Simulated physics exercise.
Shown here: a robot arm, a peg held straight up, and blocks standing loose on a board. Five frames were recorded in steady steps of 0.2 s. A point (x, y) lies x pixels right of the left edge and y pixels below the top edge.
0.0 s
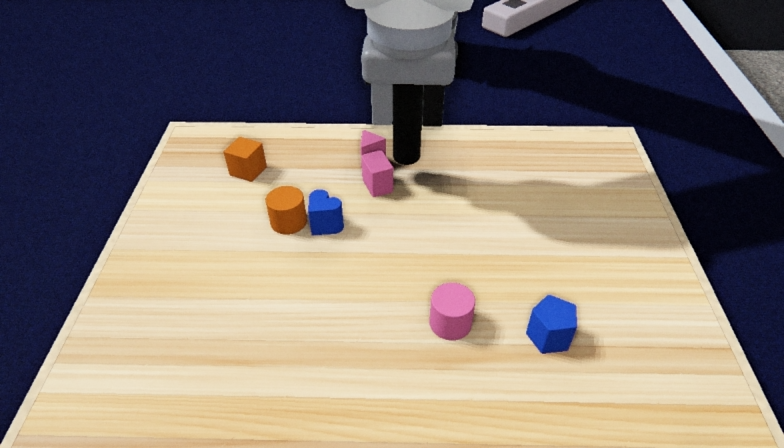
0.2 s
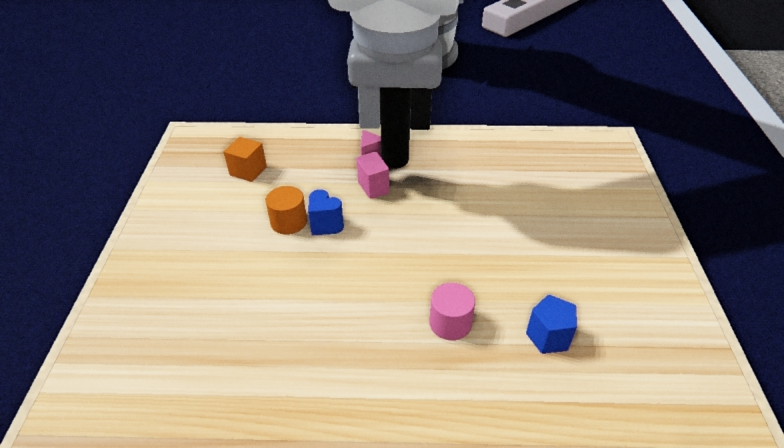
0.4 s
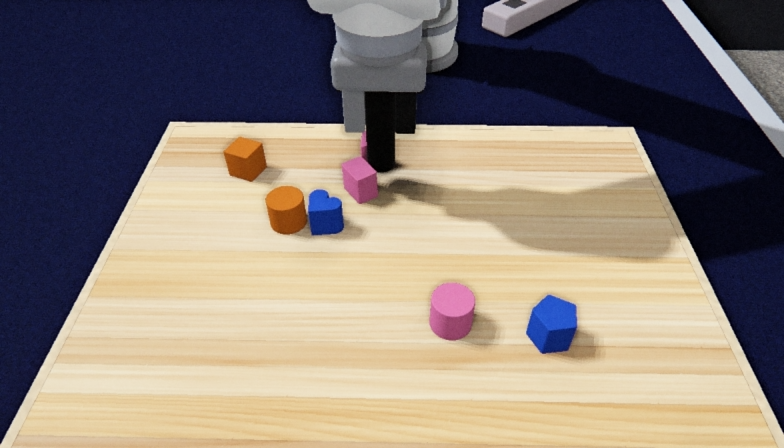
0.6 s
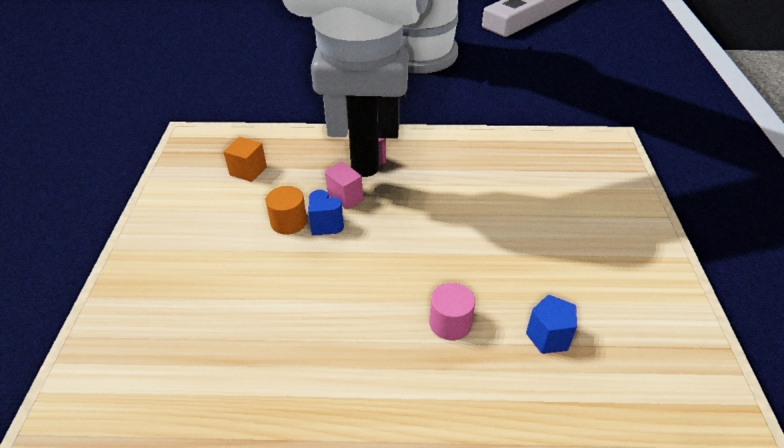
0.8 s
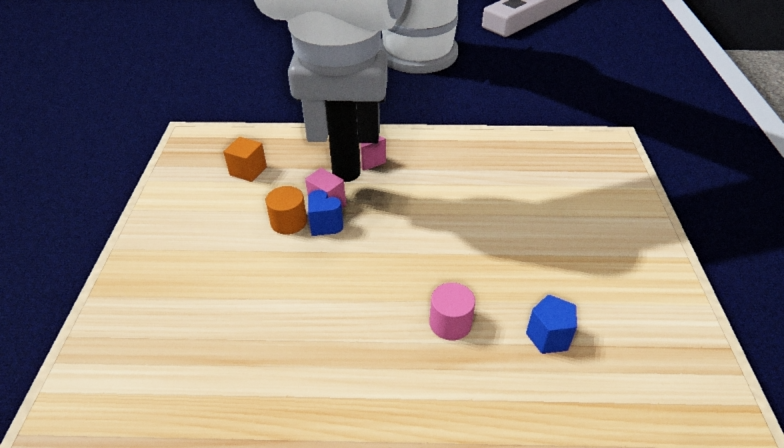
A robot arm's upright black peg moves left and slightly toward the viewer across a wooden board, pushing a pink block away from a pink triangle and up close behind the blue heart, beside the orange disc.
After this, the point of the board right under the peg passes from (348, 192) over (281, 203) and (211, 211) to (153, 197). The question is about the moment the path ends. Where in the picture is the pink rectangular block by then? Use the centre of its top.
At the end it should sit near (229, 204).
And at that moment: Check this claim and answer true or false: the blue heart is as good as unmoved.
The statement is incorrect.
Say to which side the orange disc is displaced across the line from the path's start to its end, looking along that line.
The shift is to the left of that direction.
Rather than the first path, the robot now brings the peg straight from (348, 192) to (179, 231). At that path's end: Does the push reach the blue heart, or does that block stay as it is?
The blue heart moves.
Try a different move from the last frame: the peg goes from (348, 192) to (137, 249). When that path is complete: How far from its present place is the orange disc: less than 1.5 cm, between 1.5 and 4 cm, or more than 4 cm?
The answer will be the long band, over 4 cm.
What follows on the original path. One third of the way, peg at (277, 185); orange disc at (248, 216); blue heart at (313, 206), turned 50° anticlockwise; pink rectangular block at (257, 195), turned 25° anticlockwise.
Two thirds of the way, peg at (206, 194); orange disc at (238, 224); blue heart at (313, 206), turned 50° anticlockwise; pink rectangular block at (229, 204), turned 55° anticlockwise.
At the end, peg at (146, 179); orange disc at (238, 224); blue heart at (313, 206), turned 50° anticlockwise; pink rectangular block at (229, 204), turned 55° anticlockwise; pink triangle unmoved.
